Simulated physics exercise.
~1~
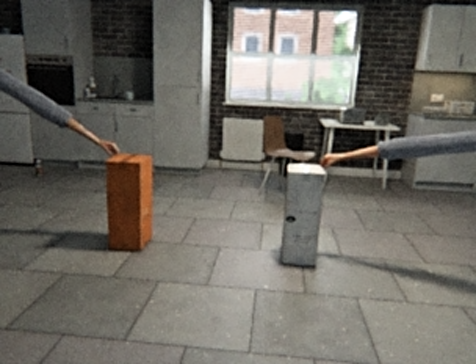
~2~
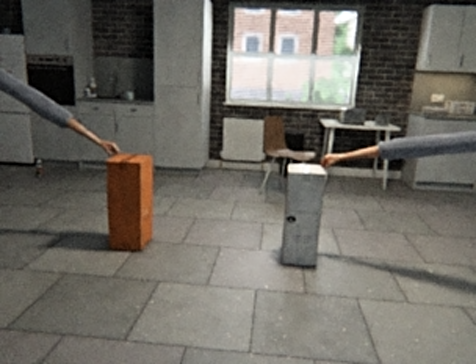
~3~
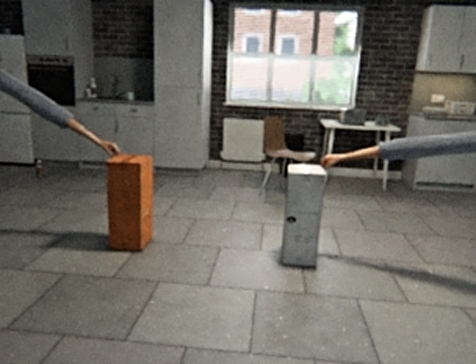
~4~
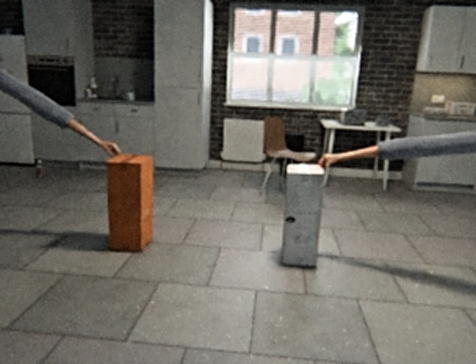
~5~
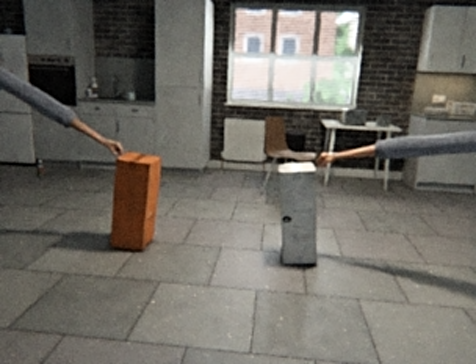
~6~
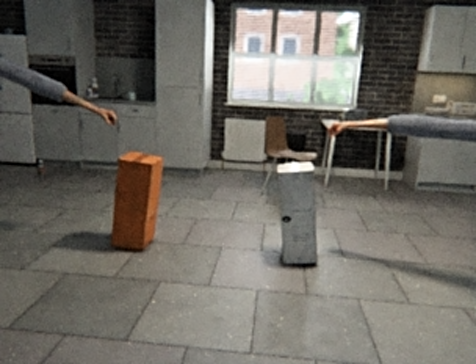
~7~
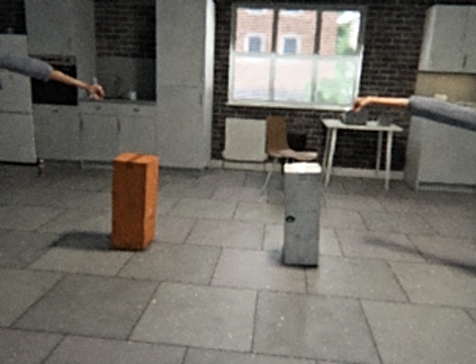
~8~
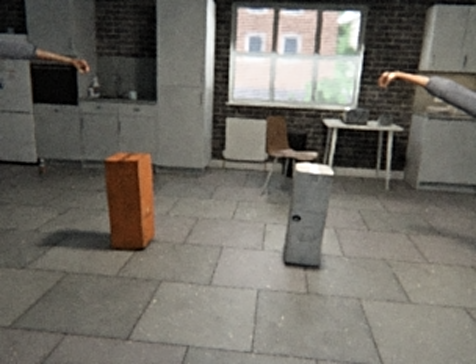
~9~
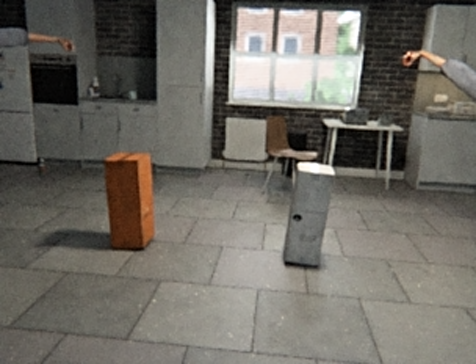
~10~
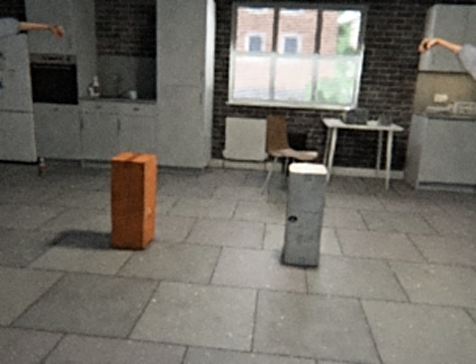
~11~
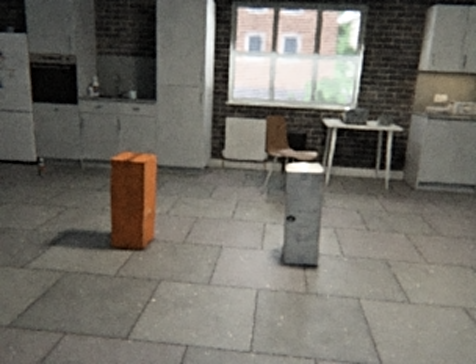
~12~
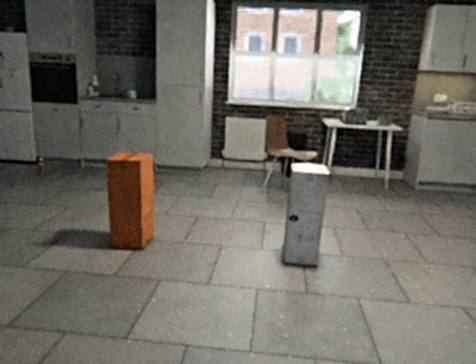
Two hands nudge an orange box and a white parcel, then withdraw, leaving both upright.
